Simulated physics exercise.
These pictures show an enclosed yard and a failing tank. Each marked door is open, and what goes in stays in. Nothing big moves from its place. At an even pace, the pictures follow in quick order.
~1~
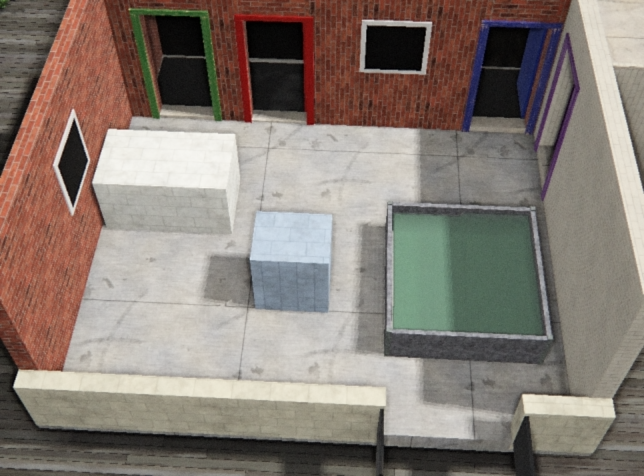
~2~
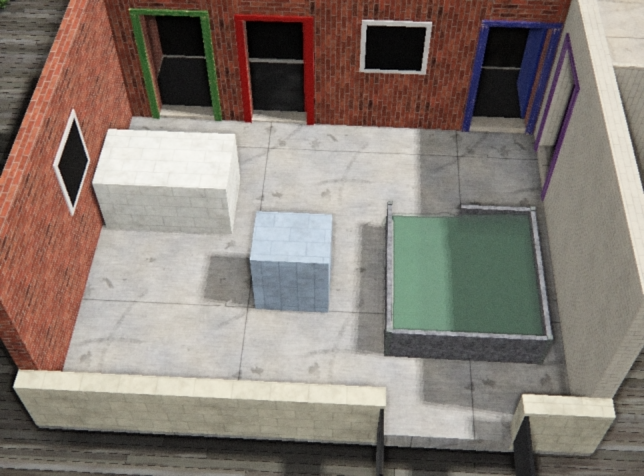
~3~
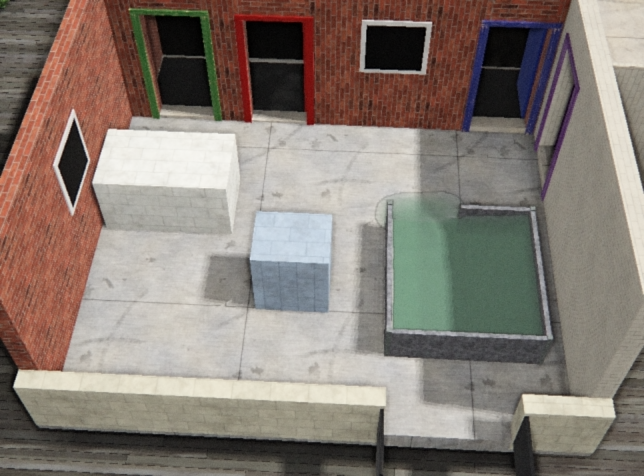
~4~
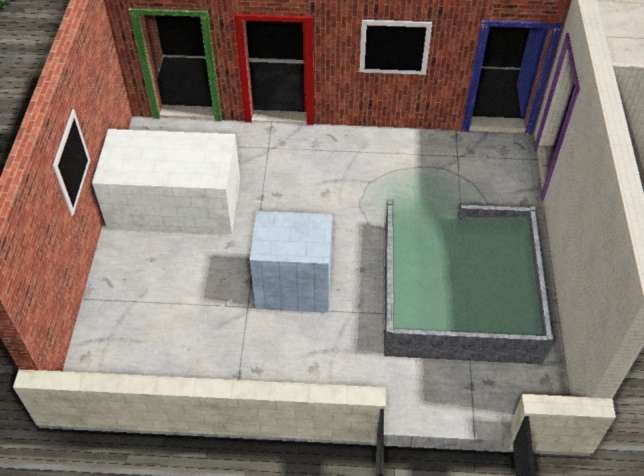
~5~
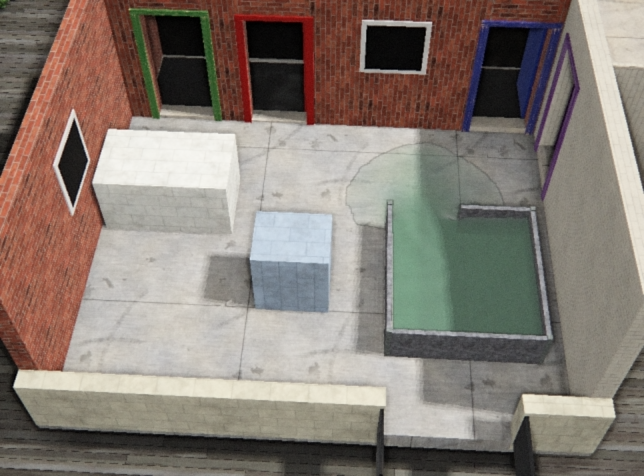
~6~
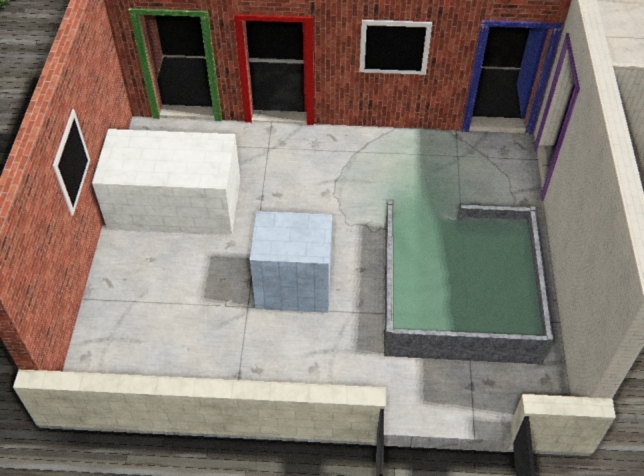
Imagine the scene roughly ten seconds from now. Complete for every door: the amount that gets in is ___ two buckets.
Blue door: More than; red door: More than; purple door: At most; green door: More than.
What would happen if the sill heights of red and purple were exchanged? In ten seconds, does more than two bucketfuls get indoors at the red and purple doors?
Red door falls short, purple door goes past the mark.
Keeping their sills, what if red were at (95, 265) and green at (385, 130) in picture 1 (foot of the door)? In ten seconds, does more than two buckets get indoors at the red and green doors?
My reading: Red stays within the limit, green exceeds the limit.
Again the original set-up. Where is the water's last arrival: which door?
I'd go with the one in green.
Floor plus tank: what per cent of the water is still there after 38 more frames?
That works out to about 94 percent.
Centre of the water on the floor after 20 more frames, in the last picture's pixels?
I'd put it at around (414, 221).
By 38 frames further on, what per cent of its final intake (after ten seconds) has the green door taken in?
Roughly 35 percent.
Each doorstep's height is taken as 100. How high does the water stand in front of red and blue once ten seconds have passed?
The first sits near 240 in a hundred and the second near 70 in a hundred.
A moment on, water covers 20 % of the floor; the blue door wet at the sill, nothing in, the red door not reached, the purple door wet at the sill, nothing in, the green door not reached.
Next, water covers 30 % of the floor; the blue door under two buckets in, the red door under two buckets in, the purple door wet at the sill, nothing in, the green door not reached.
Then, water covers 45 % of the floor; the blue door over two buckets in, the red door under two buckets in, the purple door under two buckets in, the green door wet at the sill, nothing in.
Later, water covers 55 % of the floor; the blue door over two buckets in, the red door over two buckets in, the purple door under two buckets in, the green door over two buckets in.
In the end, water covers 85 % of the floor; the blue door over two buckets in, the red door over two buckets in, the purple door under two buckets in, the green door over two buckets in.
